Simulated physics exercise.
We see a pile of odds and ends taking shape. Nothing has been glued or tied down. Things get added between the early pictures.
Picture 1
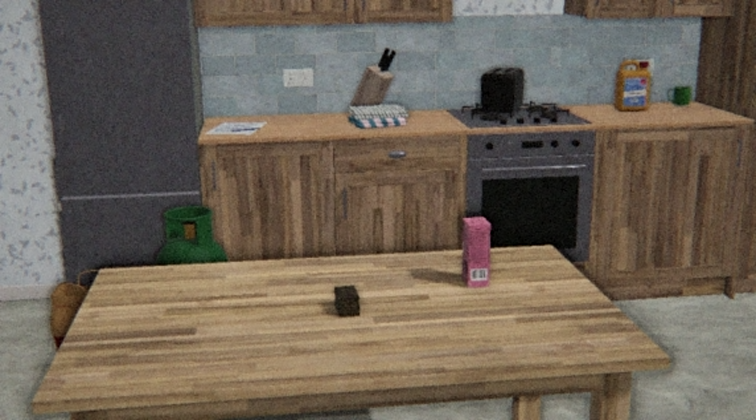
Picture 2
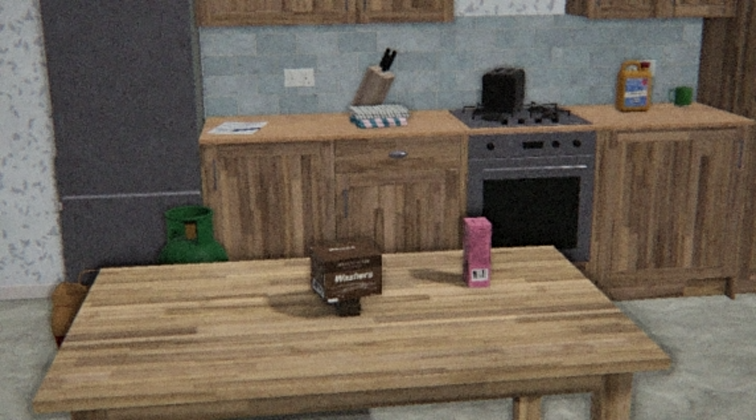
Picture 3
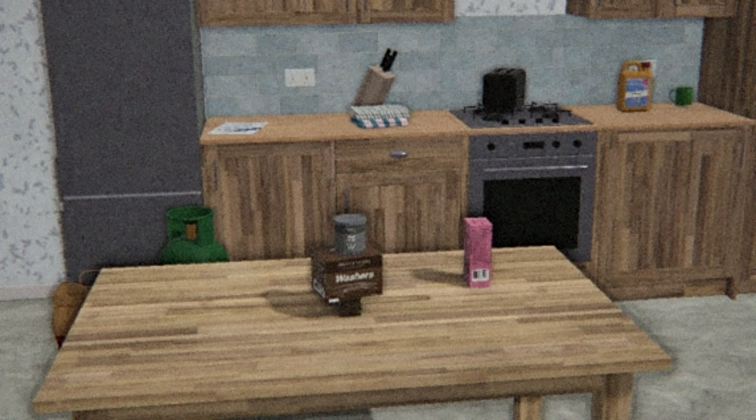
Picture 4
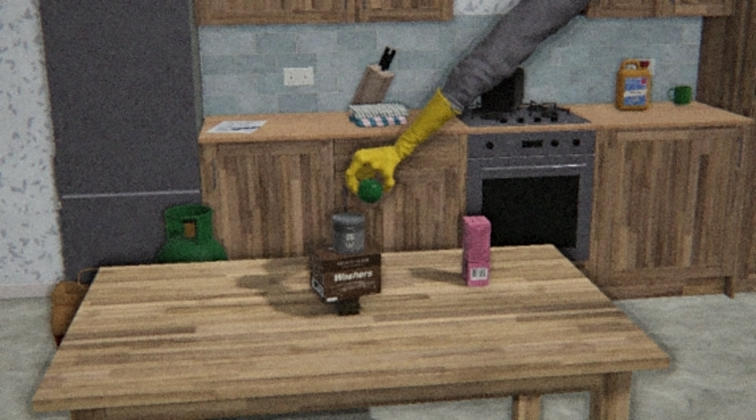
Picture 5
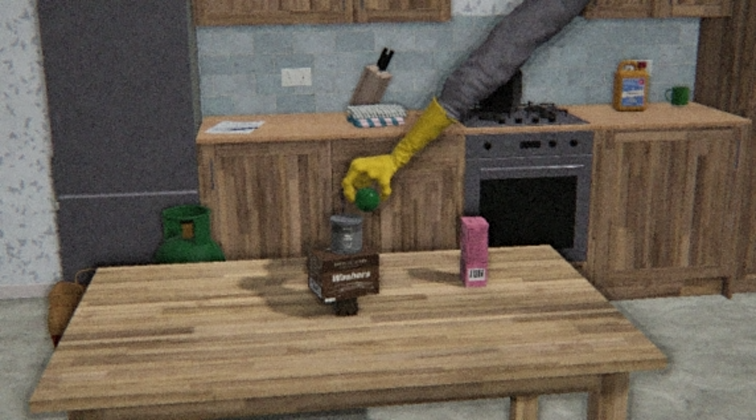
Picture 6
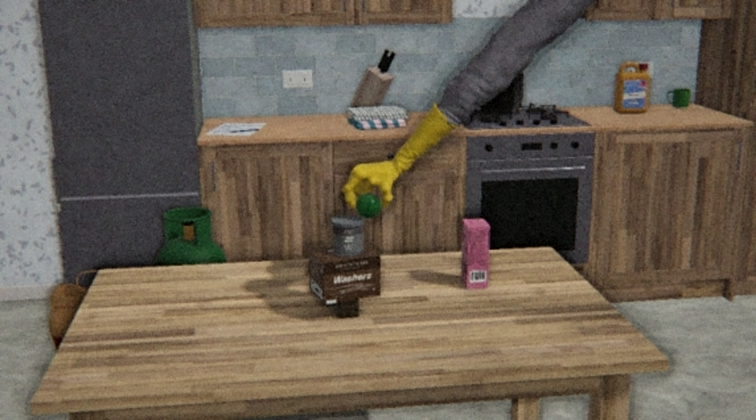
To begin with, a small black block sits alone near a pink carton on a wooden table. A brown box appears by the block, then a grey pot on top of the box. A yellow-gloved hand then lowers a green apple slightly onto the pot, still holding it.
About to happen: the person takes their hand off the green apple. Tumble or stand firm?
I expect something will drop.
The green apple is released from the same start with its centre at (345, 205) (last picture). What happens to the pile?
Afterwards the pile remains stable.
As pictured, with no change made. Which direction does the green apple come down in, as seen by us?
Off rightwards in the picture.
Then, 0.30 s later than the last frame, green apple now fallen.
Then, 0.40 s later than the last frame, things are still on the move.
Then, 0.50 s later than the last frame, as before.
When it is over, fallen, green apple; the other 4 as before. End places, in pixels of the last picture, green apple near (441, 292). The pile gives way.
